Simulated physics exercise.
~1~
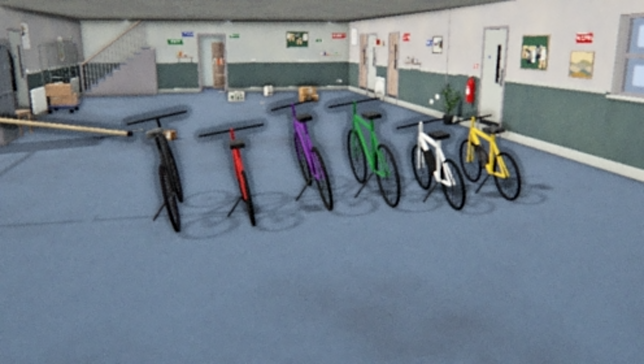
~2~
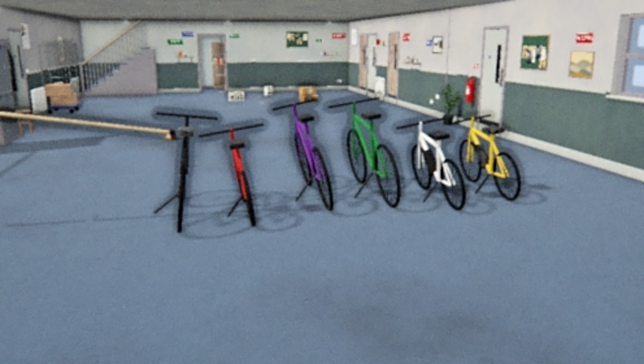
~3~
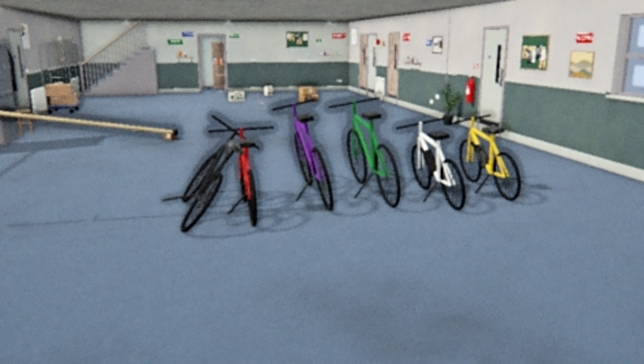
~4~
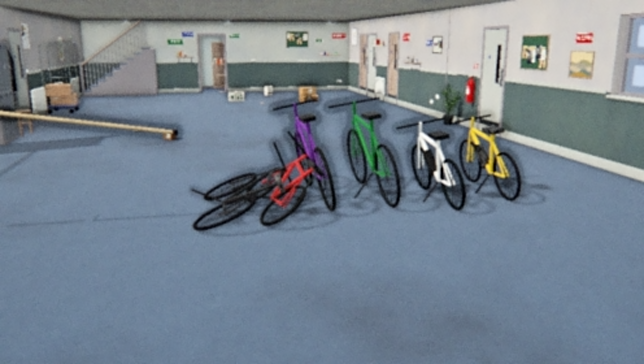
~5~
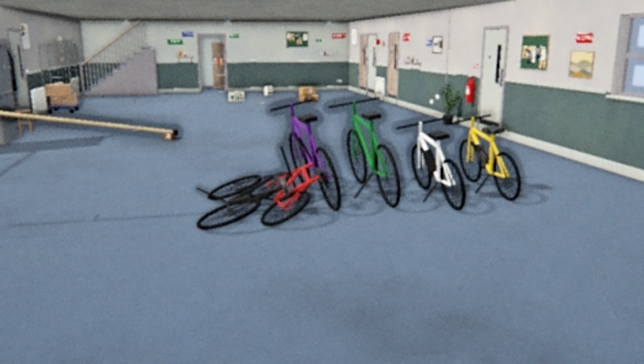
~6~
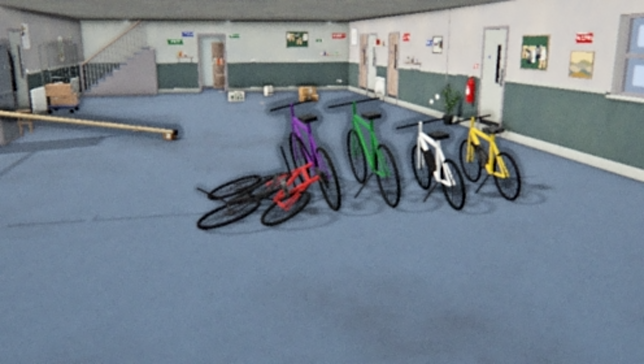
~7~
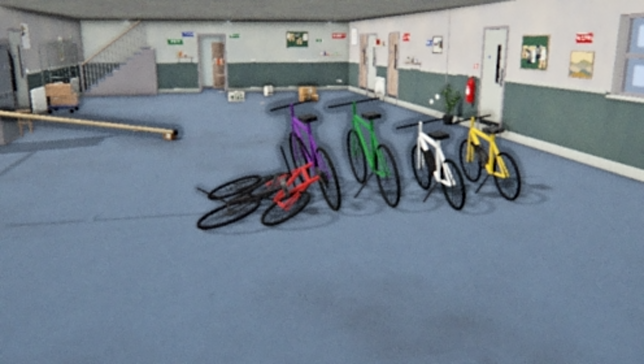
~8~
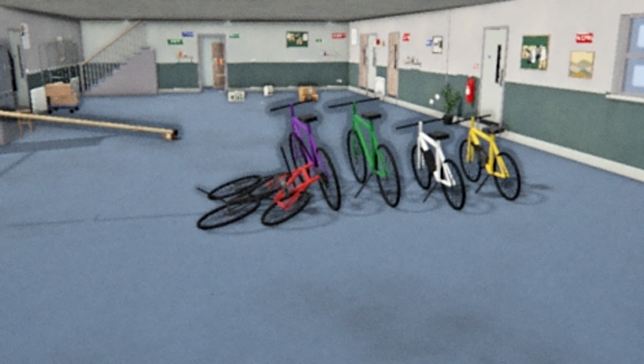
A pole tips the black bicycle into the red one, and both fall; four stay standing.
